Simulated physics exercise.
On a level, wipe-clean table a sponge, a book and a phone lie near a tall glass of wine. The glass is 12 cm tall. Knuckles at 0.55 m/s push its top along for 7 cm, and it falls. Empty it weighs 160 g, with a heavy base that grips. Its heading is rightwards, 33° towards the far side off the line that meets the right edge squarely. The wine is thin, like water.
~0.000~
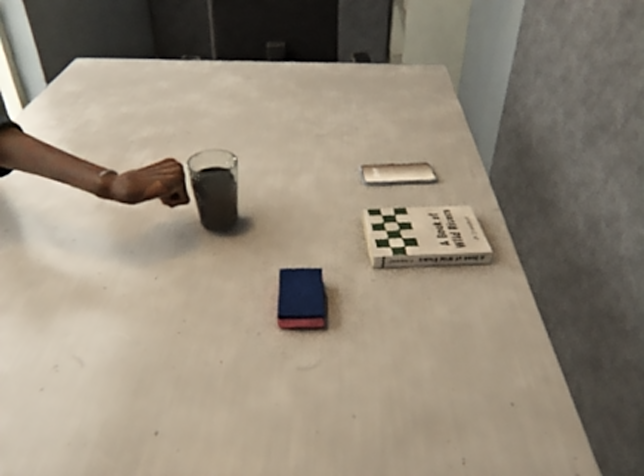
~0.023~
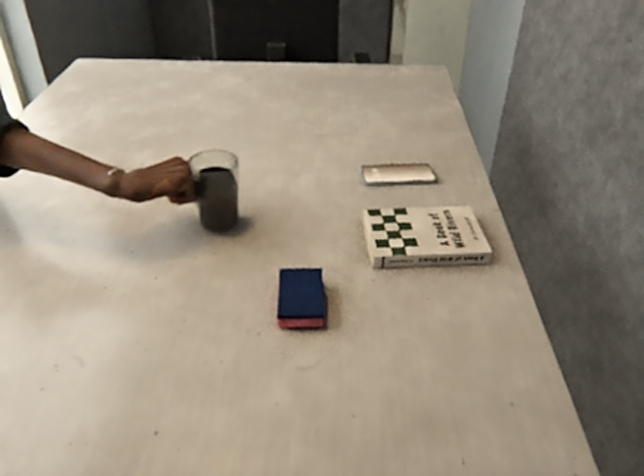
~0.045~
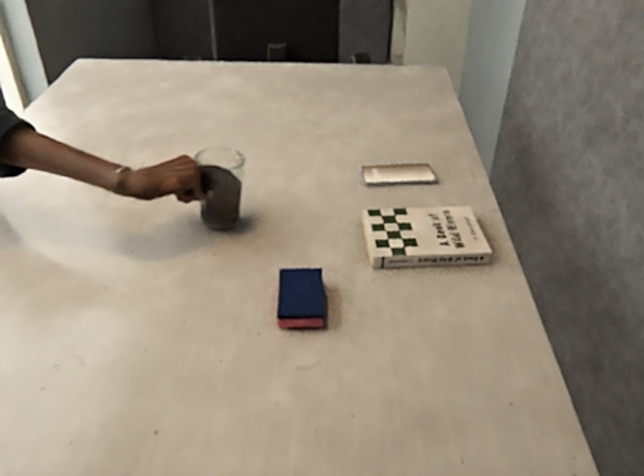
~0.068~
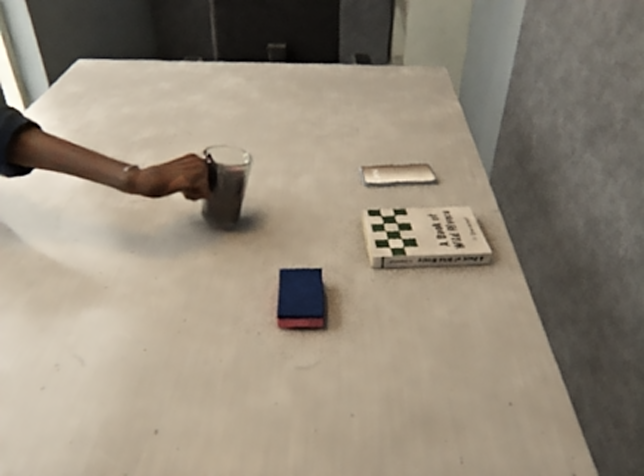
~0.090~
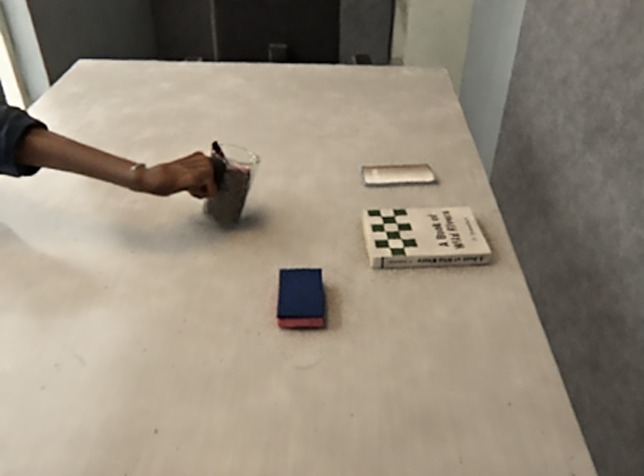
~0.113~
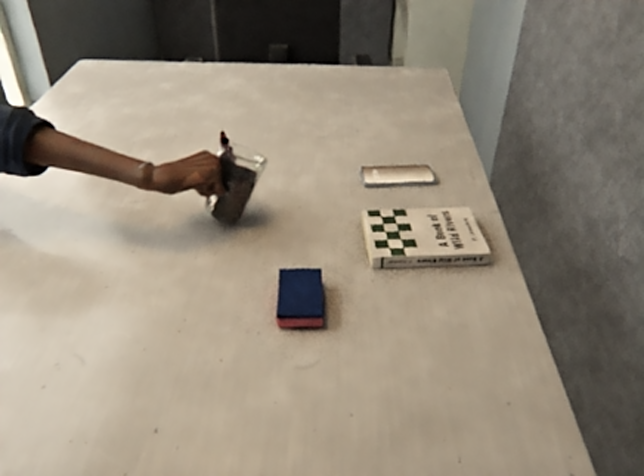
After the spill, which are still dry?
The sponge keeps dry, the book ends up wet, the phone gets wet.
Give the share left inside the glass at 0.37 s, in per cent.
About 50 per cent.
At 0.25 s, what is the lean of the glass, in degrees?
It is at some 74°.
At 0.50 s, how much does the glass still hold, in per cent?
Some 26 per cent.
Then, 0.25 s in, the tilt is 75° and 96 per cent is in the glass, 0 has run off the table; wet so far, nothing.
Then, 0.37 s in, the tilt is 86° and 49 per cent is in the glass, 0 has run off the table; wet so far, phone.
Then, 0.50 s in, the tilt is 86° and 25 per cent is in the glass, 0 has run off the table; wet so far, book, phone.
Then, 0.75 s in, the tilt is 86° and 13 per cent is in the glass, 3 has run off the table; wet so far, book, phone.
Finally, 5 per cent is in the glass, 25 has run off the table; wet so far, book, phone.
